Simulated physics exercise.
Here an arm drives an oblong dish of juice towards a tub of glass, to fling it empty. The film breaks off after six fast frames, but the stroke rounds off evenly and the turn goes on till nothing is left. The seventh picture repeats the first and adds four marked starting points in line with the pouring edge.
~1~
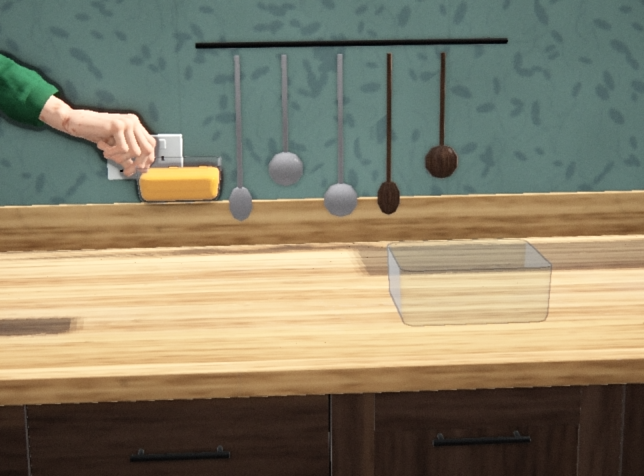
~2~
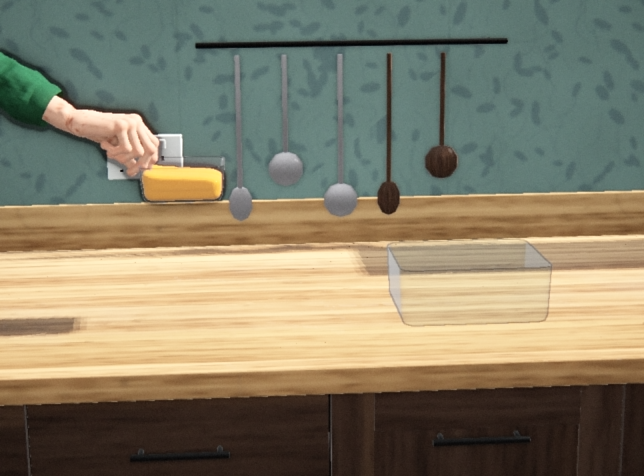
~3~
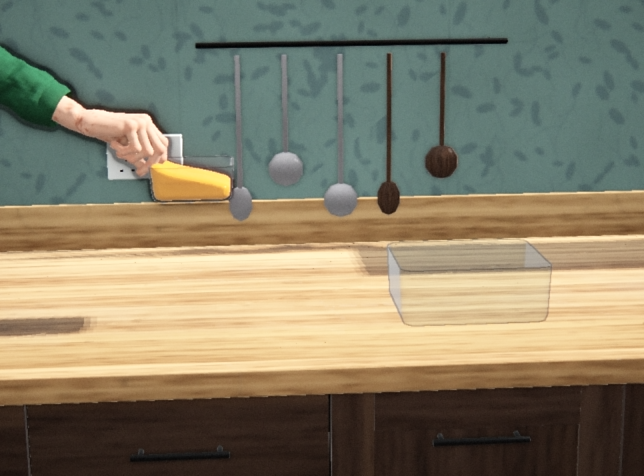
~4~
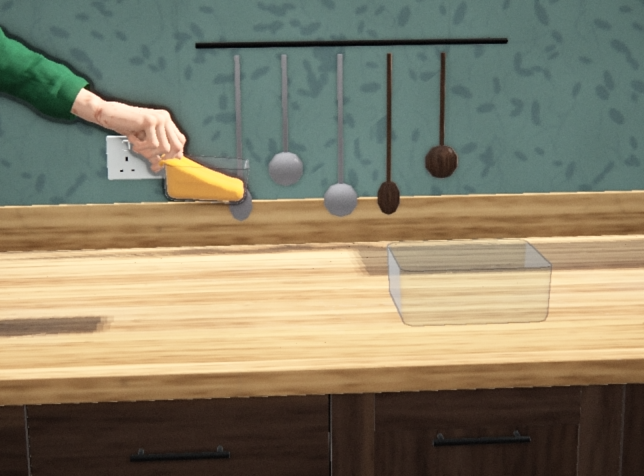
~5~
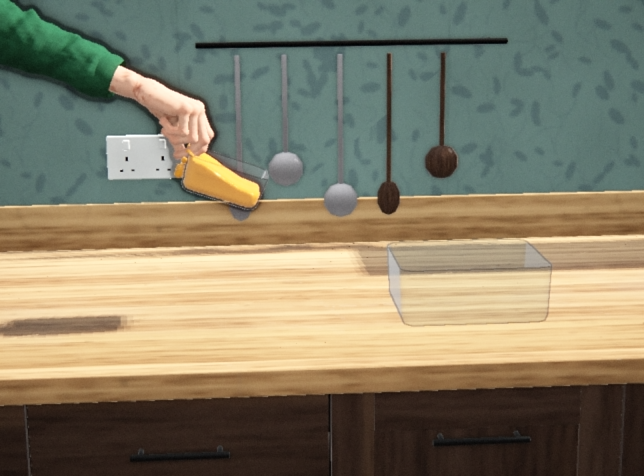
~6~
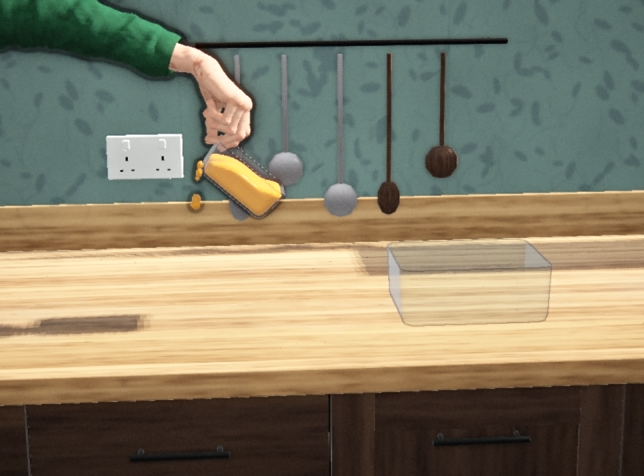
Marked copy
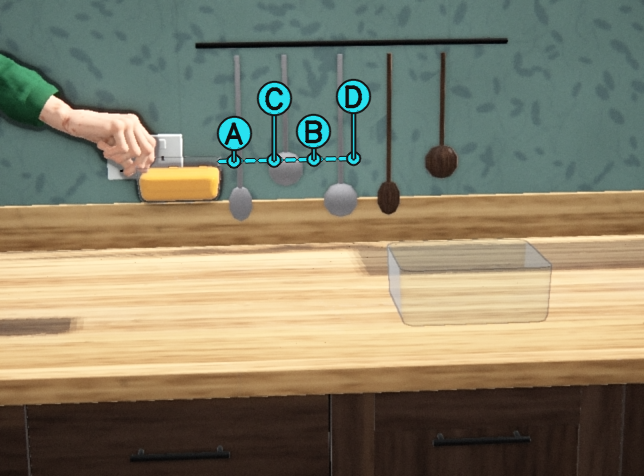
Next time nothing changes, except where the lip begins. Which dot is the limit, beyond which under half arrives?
C.
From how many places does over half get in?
Three of them.
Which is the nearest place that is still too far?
A it is.
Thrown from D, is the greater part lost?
No, that is safe.
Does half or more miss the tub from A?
Yes, it does.
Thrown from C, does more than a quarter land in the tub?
Yes, clearly.
On the marked copy, A at (234, 161); B at (313, 159); C at (274, 160); D at (353, 158).
If A is chosen, about 13 % lands in the tub, 81 % falls short and 6 % goes beside or beyond.
If B is chosen, about 78 % lands in the tub, 5 % falls short and 17 % goes beside or beyond.
If C is chosen, about 71 % lands in the tub, 21 % falls short and 8 % goes beside or beyond.
If D is chosen, about 93 % lands in the tub, 5 % falls short.
